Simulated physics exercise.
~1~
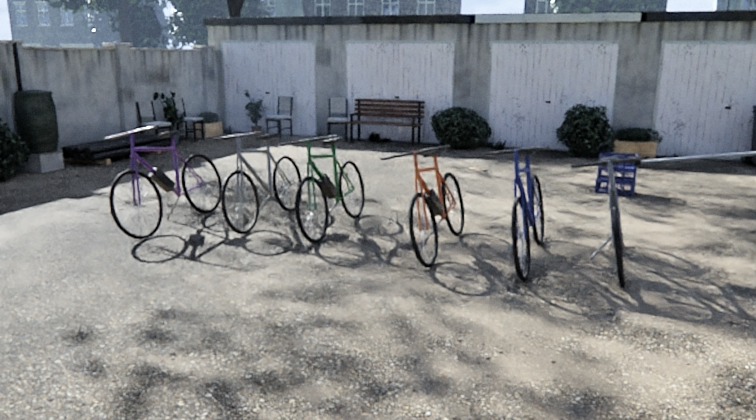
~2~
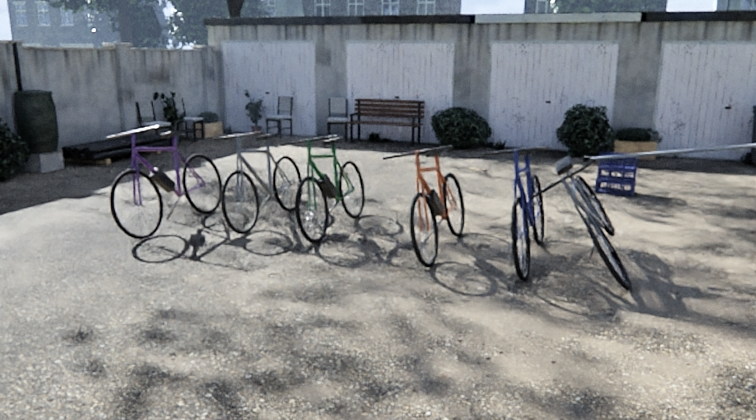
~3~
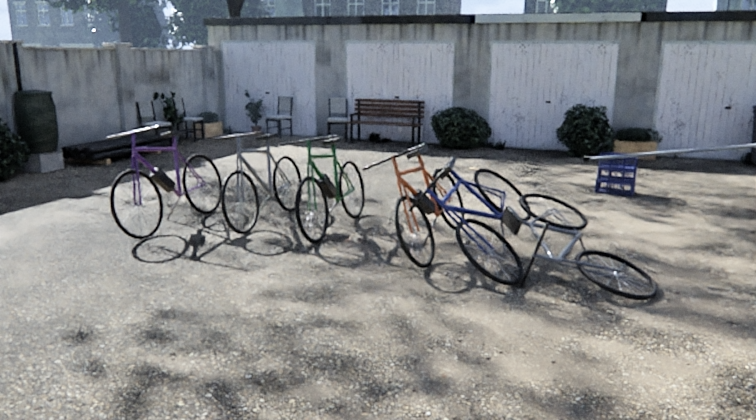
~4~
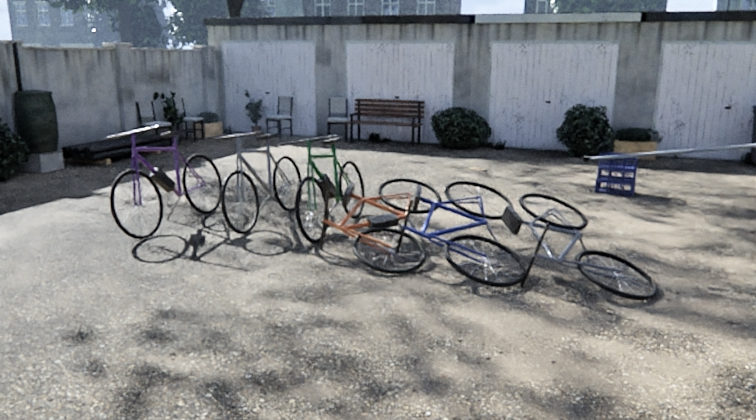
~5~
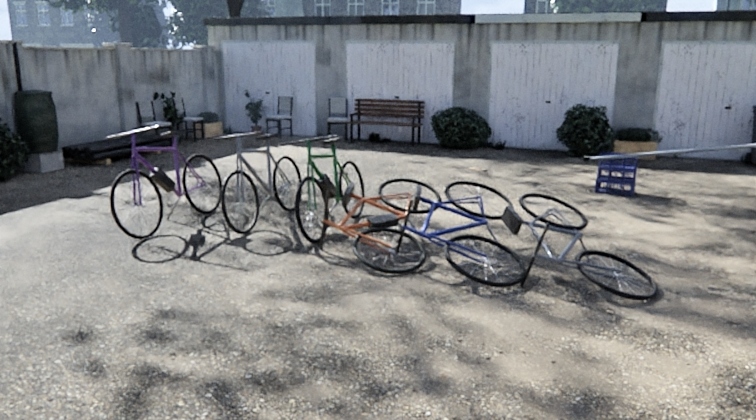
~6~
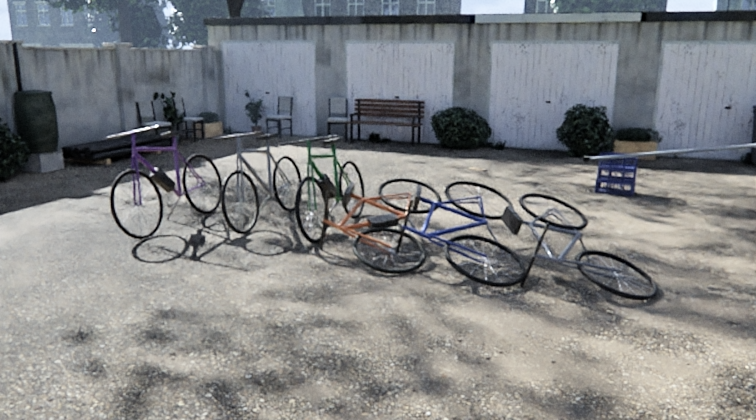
In the video, a pole pushes the rightmost of six bicycles standing in a row in a courtyard, and it topples left into the blue one, which knocks over the orange one. Those three end up lying against one another, while the green, gray and purple bicycles stay standing.
